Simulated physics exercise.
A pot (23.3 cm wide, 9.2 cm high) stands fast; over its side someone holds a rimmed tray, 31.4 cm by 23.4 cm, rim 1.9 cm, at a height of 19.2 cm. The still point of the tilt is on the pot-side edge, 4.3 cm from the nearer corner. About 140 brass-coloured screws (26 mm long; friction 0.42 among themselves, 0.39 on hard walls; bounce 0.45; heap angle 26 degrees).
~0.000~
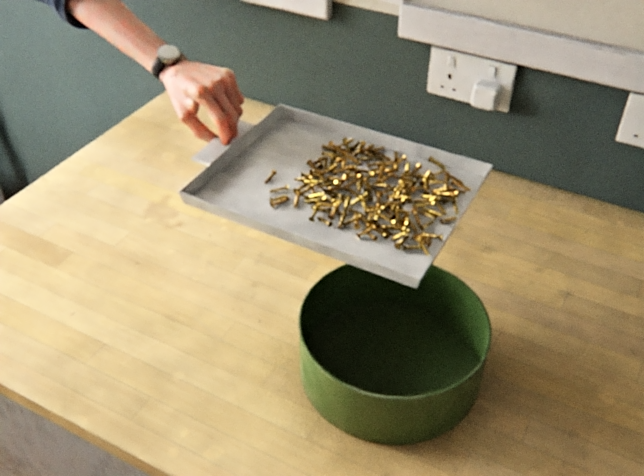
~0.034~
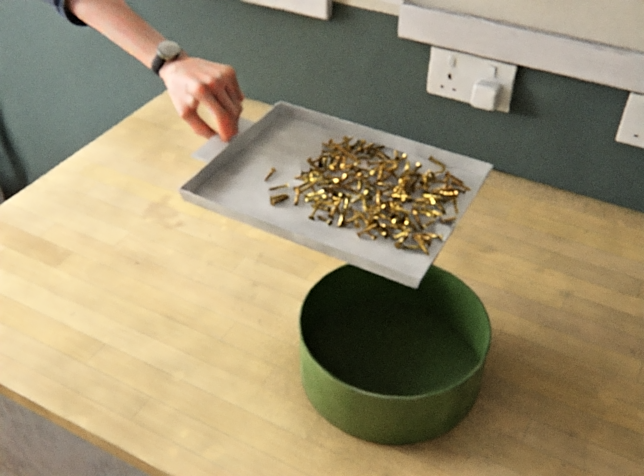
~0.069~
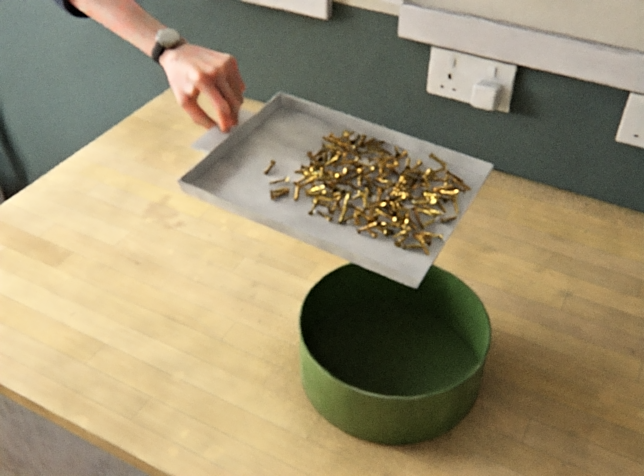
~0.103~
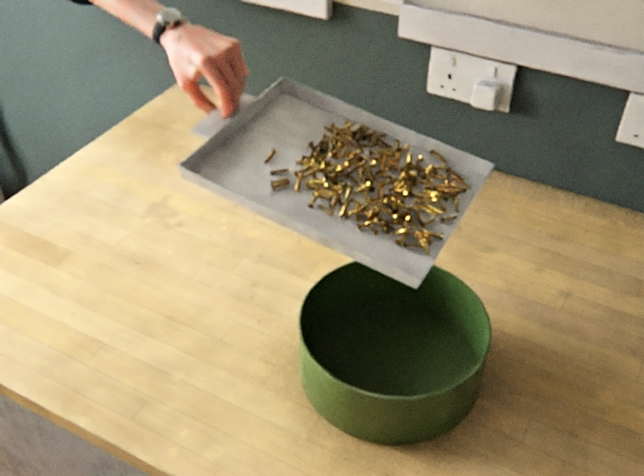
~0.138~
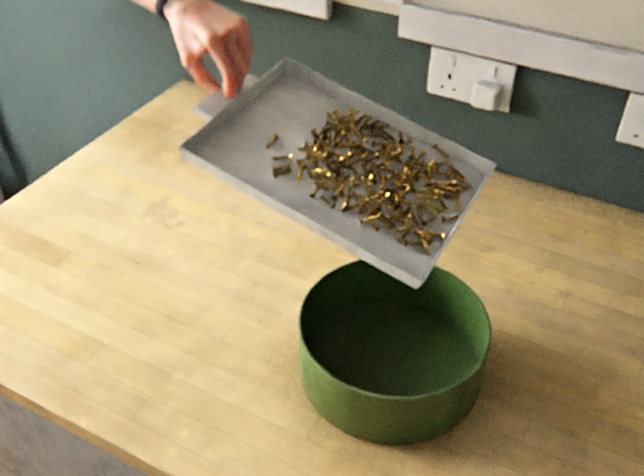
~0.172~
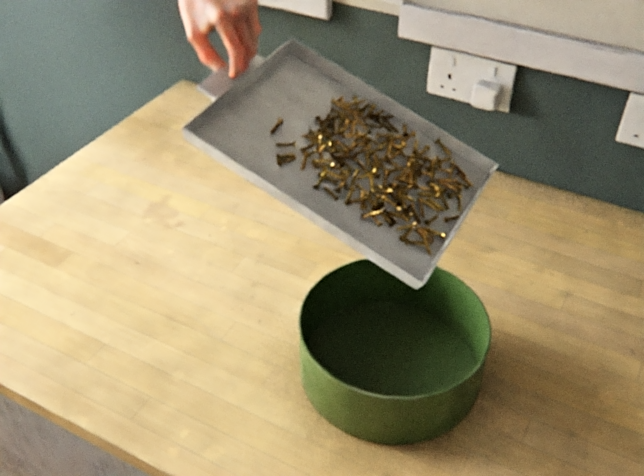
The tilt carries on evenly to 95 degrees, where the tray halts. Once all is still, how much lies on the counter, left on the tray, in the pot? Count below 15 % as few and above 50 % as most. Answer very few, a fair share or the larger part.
On the counter: The larger part; left on the tray: Very few; in the pot: A fair share.
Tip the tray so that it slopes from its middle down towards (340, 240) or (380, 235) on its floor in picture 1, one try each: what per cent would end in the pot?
Some 85 and 55 per cent.
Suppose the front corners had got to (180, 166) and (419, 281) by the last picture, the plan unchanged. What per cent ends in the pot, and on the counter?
Pot 95, counter 5.
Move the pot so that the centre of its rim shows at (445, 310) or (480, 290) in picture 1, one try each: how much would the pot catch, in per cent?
About 70 and 85 per cent.
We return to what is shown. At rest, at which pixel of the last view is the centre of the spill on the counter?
At about (555, 376).
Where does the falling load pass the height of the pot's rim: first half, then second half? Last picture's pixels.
At about (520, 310), then at (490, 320).
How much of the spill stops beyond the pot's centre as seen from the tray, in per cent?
About 100 per cent.
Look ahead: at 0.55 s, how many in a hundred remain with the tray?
Roughly 85 per cent.
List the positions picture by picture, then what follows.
The first picture shows tray tilt 0 degrees, front corners at (182, 191) and (418, 275); middle of the pieces at (373, 189); pot at (394, 320).
The second picture shows tray tilt 1 degrees, front corners at (182, 188) and (418, 275); middle of the pieces at (374, 188).
The third picture shows tray tilt 3 degrees, front corners at (182, 179) and (419, 276), lowest corner right front; middle of the pieces at (374, 184).
The fourth picture shows tray tilt 8 degrees, front corners at (182, 165) and (420, 277), lowest corner right front; middle of the pieces at (375, 179).
The fifth picture shows tray tilt 13 degrees, front corners at (183, 146) and (421, 278), lowest corner right front; middle of the pieces at (378, 171).
The sixth picture shows tray tilt 19 degrees, front corners at (187, 127) and (423, 279), lowest corner right front; middle of the pieces at (381, 164); pot at (394, 320). Its pace works out near 170 degrees a second.
After 0.40 s, tilt 58 degrees; the tray holds 100 %, the pot 0 %.
Then, at 0.55 s, tilt 83 degrees; the tray holds 85 %, the pot 0 %.
After 0.83 s, tilt 95 degrees; the tray holds 0 %, the pot 20 %.
At rest (2.0 s), counter 75 %, tray 0 %, pot 25 %.
